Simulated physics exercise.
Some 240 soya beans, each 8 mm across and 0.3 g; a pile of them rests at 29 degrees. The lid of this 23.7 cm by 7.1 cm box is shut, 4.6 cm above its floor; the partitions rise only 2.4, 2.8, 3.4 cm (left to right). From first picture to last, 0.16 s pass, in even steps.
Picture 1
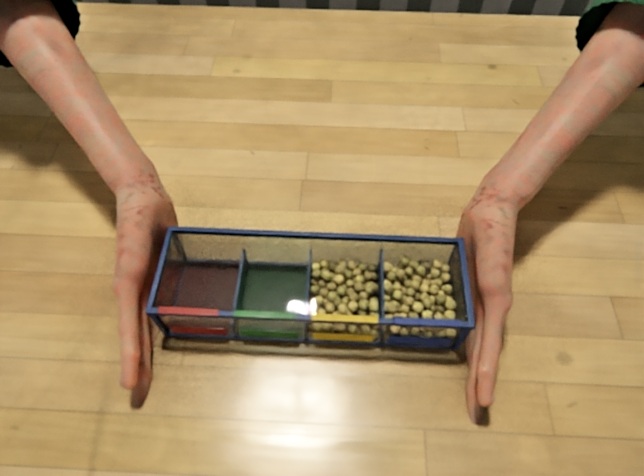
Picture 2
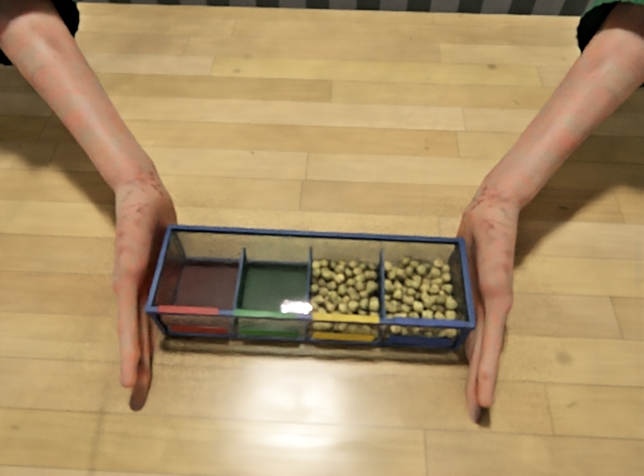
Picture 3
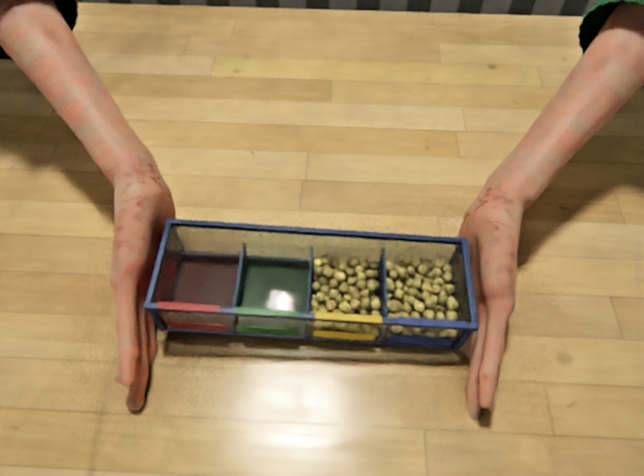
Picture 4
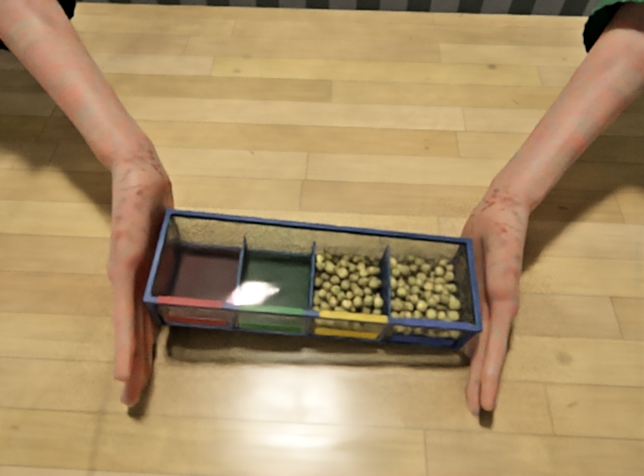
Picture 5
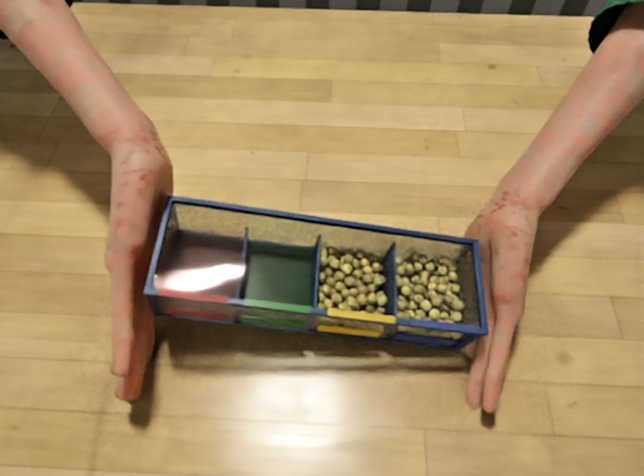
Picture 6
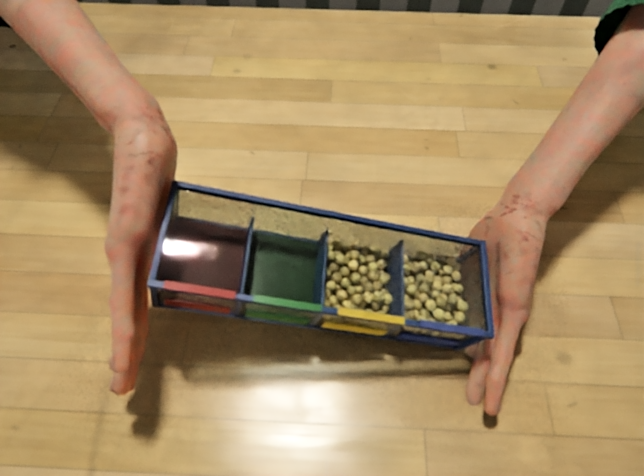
Clear four-section box of soya beans, held between two hands, tilting gradually as its left end rises above the wooden table.
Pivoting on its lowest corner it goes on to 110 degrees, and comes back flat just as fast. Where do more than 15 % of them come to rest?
Red below, blue above, green below, yellow above.
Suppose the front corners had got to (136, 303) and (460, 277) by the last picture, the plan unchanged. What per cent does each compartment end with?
Red 25; blue 45; green 5; yellow 20.
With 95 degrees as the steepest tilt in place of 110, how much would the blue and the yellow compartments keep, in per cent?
In that case blue 65; yellow 35.
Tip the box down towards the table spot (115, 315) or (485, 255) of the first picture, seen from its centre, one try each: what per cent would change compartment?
Some 45 and 10 per cent.
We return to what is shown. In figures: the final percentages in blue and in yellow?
Blue 65, yellow 35.
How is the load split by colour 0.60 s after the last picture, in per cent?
Red 0, blue 60, green 0, yellow 40.
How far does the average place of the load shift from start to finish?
Roughly 1.0 cm.
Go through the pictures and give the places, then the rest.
In the first picture, box tilt 0 degrees, front corners at (152, 309) and (468, 323); blue 55 %, yellow 45 %.
In the second picture, box tilt 1 degrees, front corners at (152, 308) and (469, 323).
In the third picture, box tilt 3 degrees, front corners at (151, 304) and (472, 325).
In the fourth picture, box tilt 7 degrees, front corners at (150, 298) and (476, 326), lowest corner right front.
In the fifth picture, box tilt 12 degrees, front corners at (151, 290) and (482, 329), lowest corner right front.
In the sixth picture, box tilt 17 degrees, front corners at (155, 282) and (487, 332), lowest corner right front; blue 55 %, yellow 45 %.
Then, 0.60 s after the last picture, tilt 110 degrees; blue 60 %, yellow 40 %.
Then, 1.00 s after the last picture, tilt 49 degrees; blue 65 %, yellow 35 %.
Then, 1.49 s after the last picture, tilt 0 degrees; blue 65 %, yellow 35 %.
In the end, red 0 %, blue 65 %, green 0 %, yellow 35 %.
